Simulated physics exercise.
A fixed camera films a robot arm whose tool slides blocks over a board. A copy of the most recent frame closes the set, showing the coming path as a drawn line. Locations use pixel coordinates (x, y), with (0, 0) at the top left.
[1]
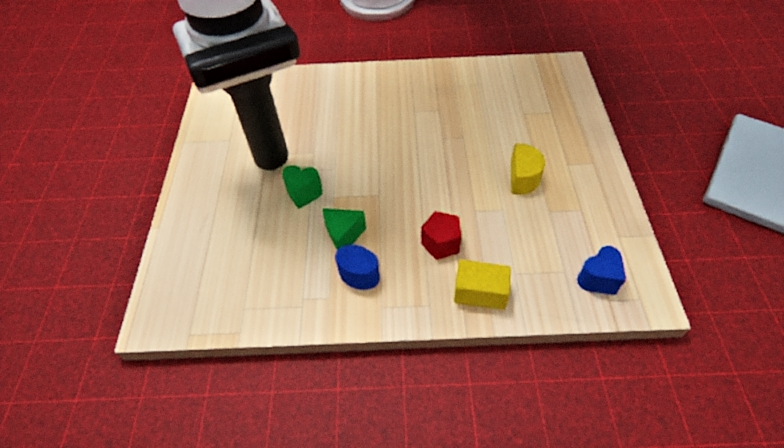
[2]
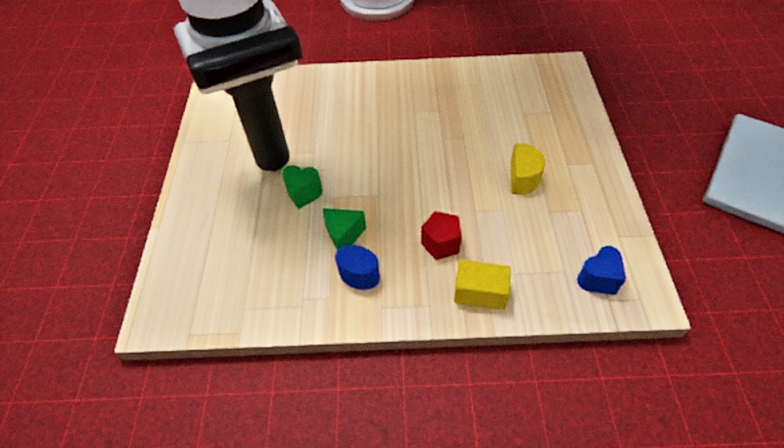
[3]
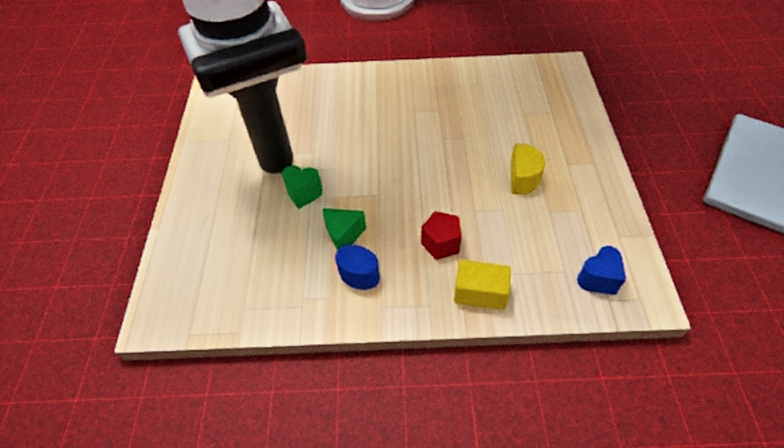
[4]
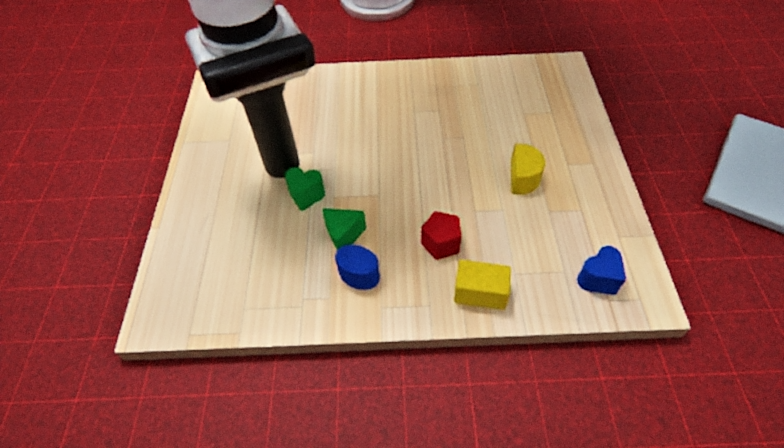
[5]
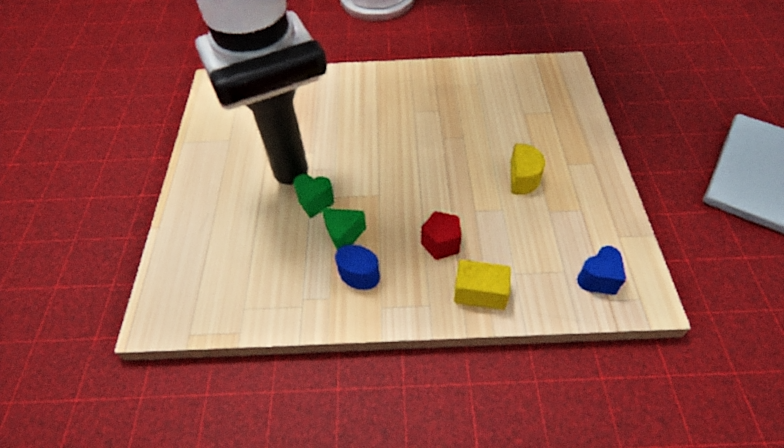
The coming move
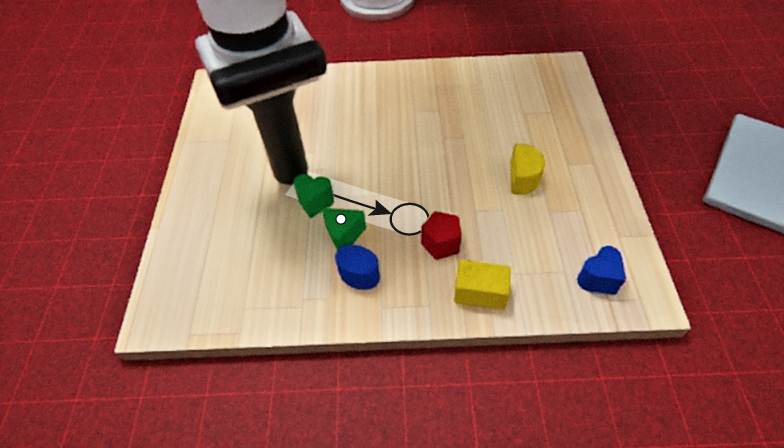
A black tool with a white upper section reaches in from the upper left over a pale wooden board on a red gridded surface, seen from above at an angle by a still camera. Green heart and triangular blocks, a blue oval, a red five-sided block, yellow blocks and a blue heart-like block lie across it. The tool edges right and slightly down, then nudges the green heart slightly toward the green triangle.
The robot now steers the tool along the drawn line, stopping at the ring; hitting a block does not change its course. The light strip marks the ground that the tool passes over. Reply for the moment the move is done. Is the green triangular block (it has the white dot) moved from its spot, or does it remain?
That one moves away.
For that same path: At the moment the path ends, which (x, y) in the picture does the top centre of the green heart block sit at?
The middle of the upper face of the green heart block will lie at about (366, 221) in the picture.
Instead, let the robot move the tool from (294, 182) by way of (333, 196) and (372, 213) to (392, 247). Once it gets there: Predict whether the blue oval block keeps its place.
Answer: Moved.
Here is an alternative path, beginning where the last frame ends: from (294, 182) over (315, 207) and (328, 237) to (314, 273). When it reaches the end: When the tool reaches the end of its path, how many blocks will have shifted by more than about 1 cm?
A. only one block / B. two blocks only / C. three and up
Letter C.
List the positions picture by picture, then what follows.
The first picture shows tip of the tool (272, 158), middles of tops, green heart block (299, 176), green triangular block (341, 219), blue oval block (357, 259), red five-sided block (443, 226).
The second picture shows tool (273, 159), nothing pushed.
The third picture shows tool (277, 162), nothing pushed.
The fourth picture shows tool (283, 166), green heart block (302, 178).
The fifth picture shows tool (291, 173), green heart block (311, 185), green triangular block (341, 219), blue oval block (357, 259), red five-sided block (443, 226).
The line goes straight from (294, 182) to (410, 219); the dot is on the green triangular block.
What follows on the original path. One third of the way, tool (330, 185); green heart block (336, 206), turned 50° clockwise; green triangular block (343, 231); blue oval block (357, 263), turned 15° anticlockwise.
Two thirds of the way, tool (368, 198); green heart block (359, 219), turned 100° clockwise; green triangular block (343, 244), turned 30° clockwise; blue oval block (355, 268), turned 35° anticlockwise.
At the end, tool (410, 210); green heart block (366, 221), turned 130° clockwise; green triangular block (343, 244), turned 30° clockwise; blue oval block (355, 267), turned 35° anticlockwise; red five-sided block unmoved.
